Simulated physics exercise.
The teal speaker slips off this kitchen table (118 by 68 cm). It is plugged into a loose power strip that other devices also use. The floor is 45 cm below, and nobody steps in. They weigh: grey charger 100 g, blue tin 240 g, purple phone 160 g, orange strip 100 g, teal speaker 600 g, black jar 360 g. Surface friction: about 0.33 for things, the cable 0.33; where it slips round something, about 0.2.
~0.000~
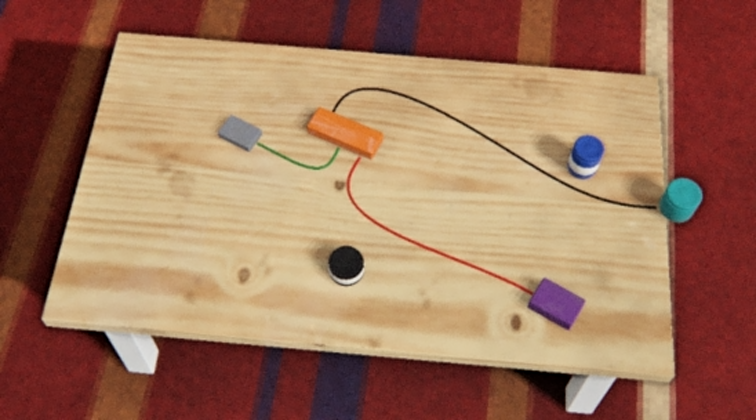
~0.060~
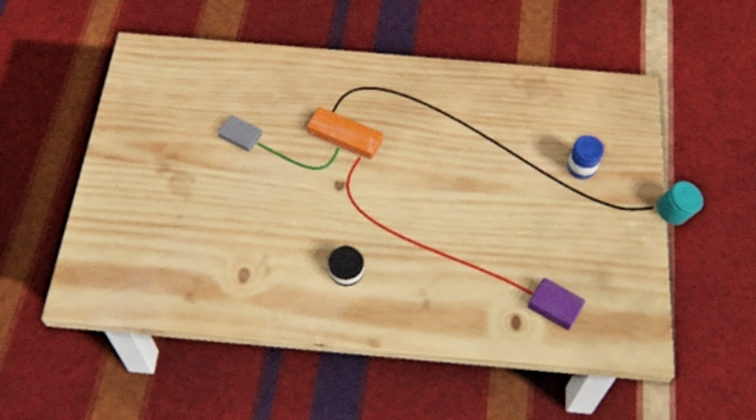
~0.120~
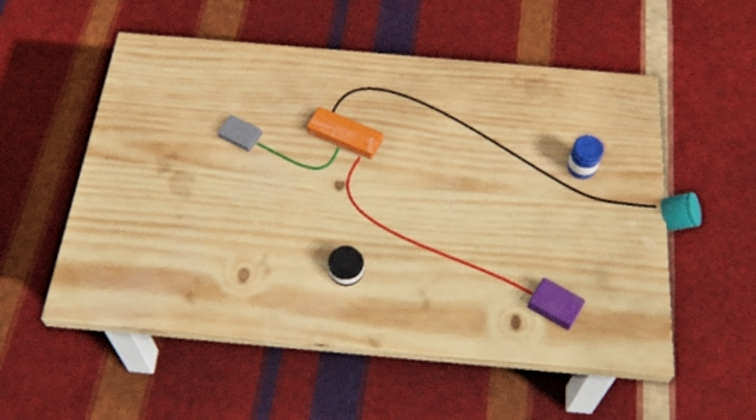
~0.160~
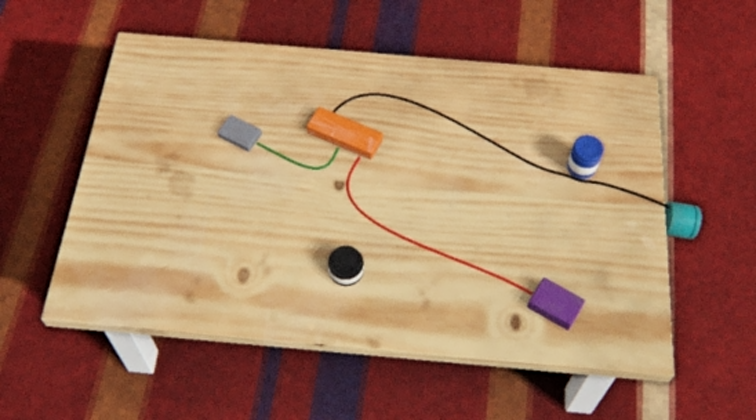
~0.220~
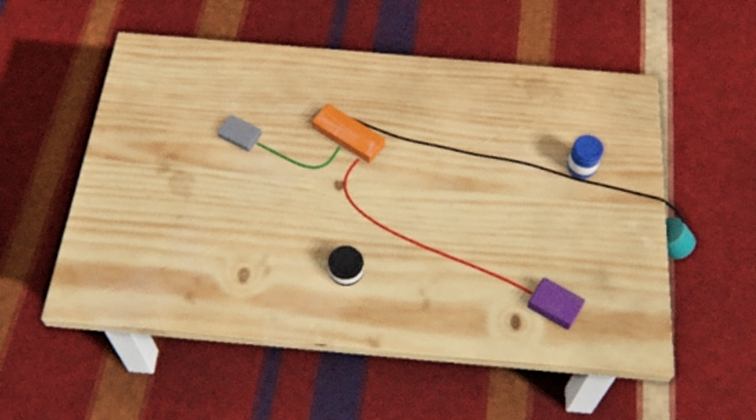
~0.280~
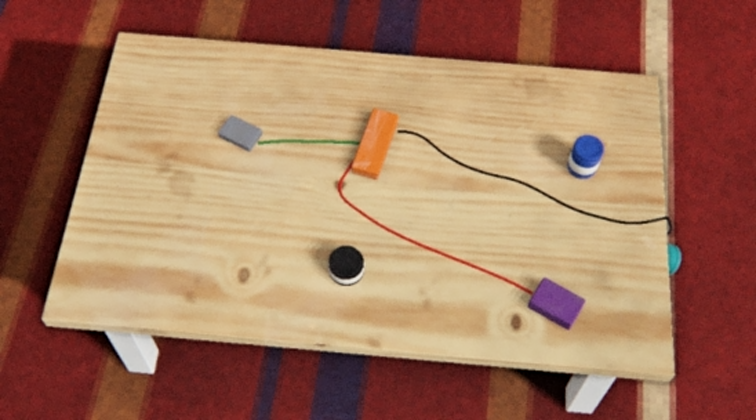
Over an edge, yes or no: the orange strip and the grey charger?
Orange strip yes, grey charger yes.
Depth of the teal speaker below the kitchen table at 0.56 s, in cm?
I'd say close to 40 centimetres below.
By 0.6 s, the strip's end of the black cable at (574, 197); grey charger 53 cm off its start, orange strip 51 cm off its start, teal speaker over the edge.
By 0.8 s, the strip has left the top; orange strip over the edge, grey charger 75 cm off its start, blue tin 5 cm off its start.
By 1.1 s, the strip has left the top; grey charger over the edge, orange strip over the edge, blue tin 5 cm off its start at (614, 145).
By 1.4 s, the strip has left the top; grey charger over the edge, orange strip over the edge, purple phone 6 cm off its start.
By 2.6 s, the strip has left the top; grey charger over the edge, orange strip over the edge, purple phone 6 cm off its start at (590, 296), blue tin 5 cm off its start at (614, 145).
